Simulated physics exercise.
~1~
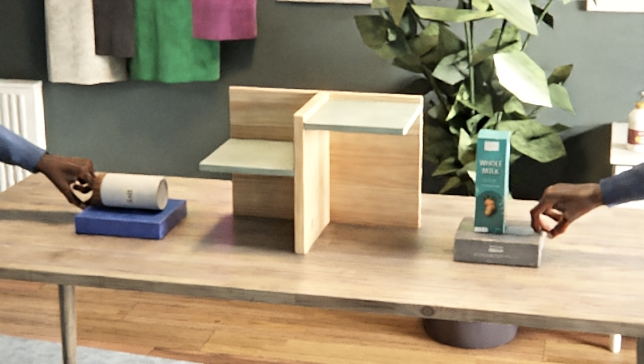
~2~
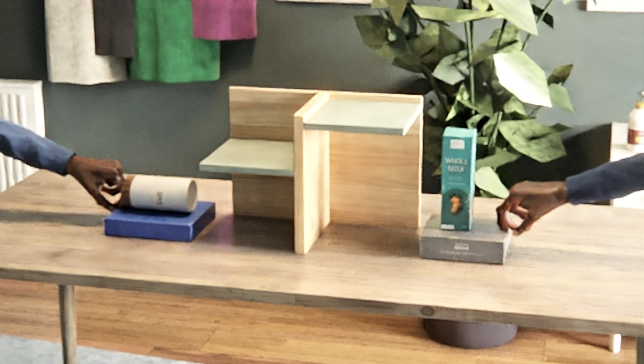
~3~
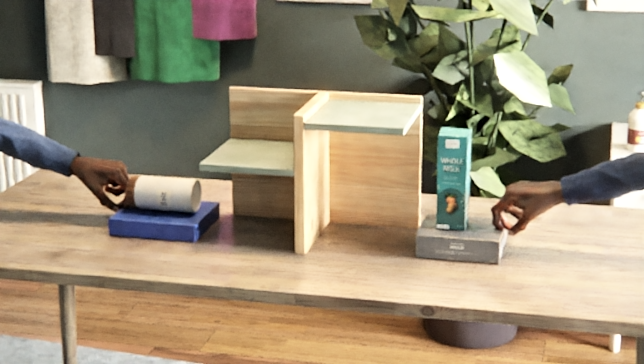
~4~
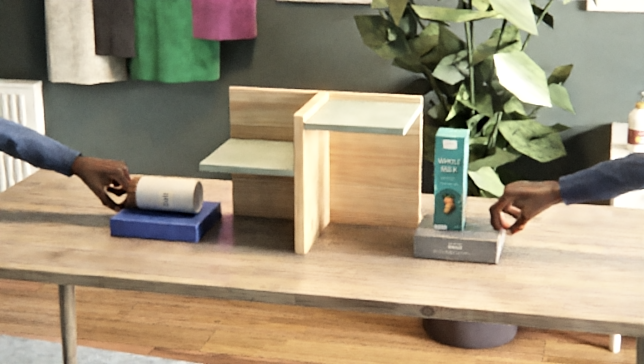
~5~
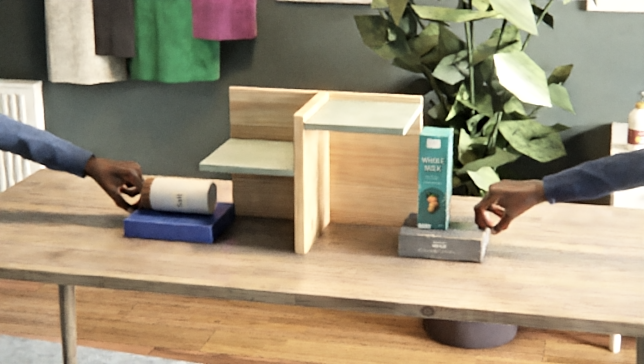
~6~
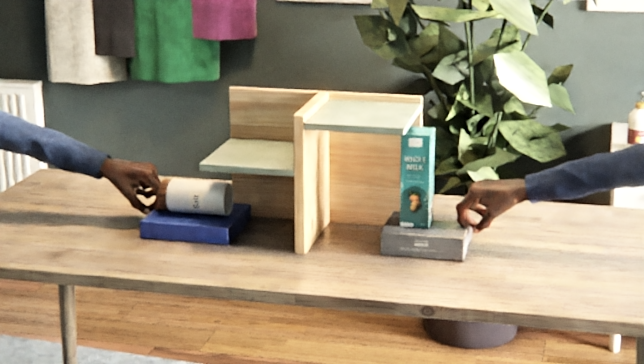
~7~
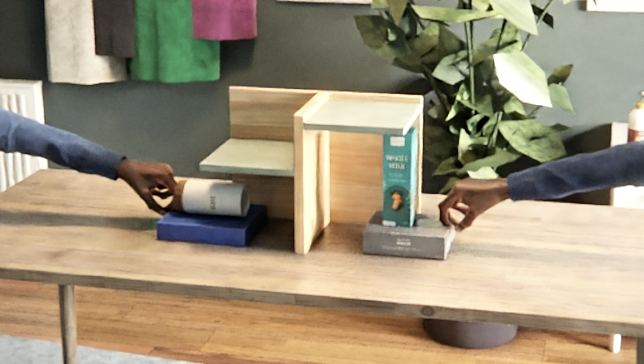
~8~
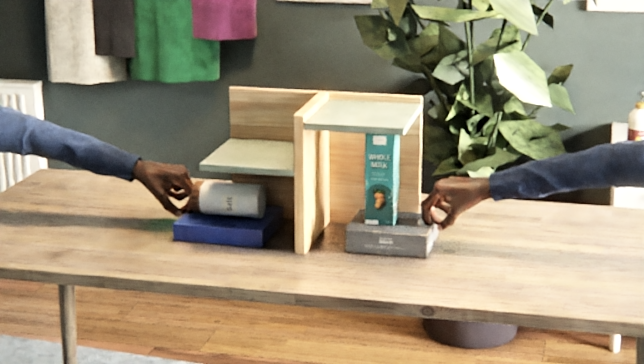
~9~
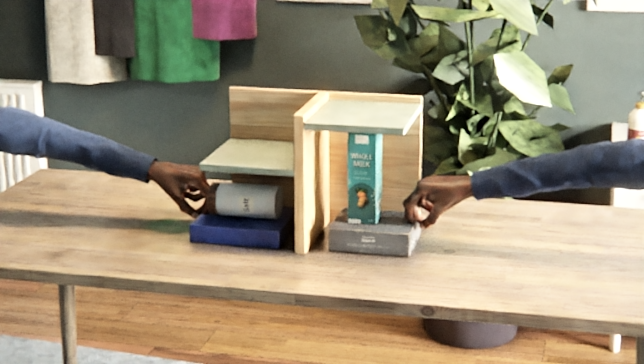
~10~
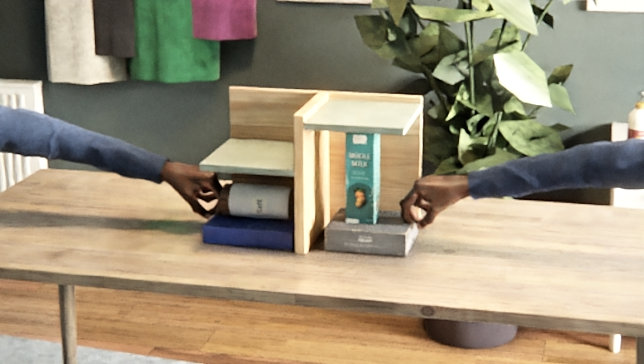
On a wooden table, two hands slide a jar and carton inward beneath raised shelves.
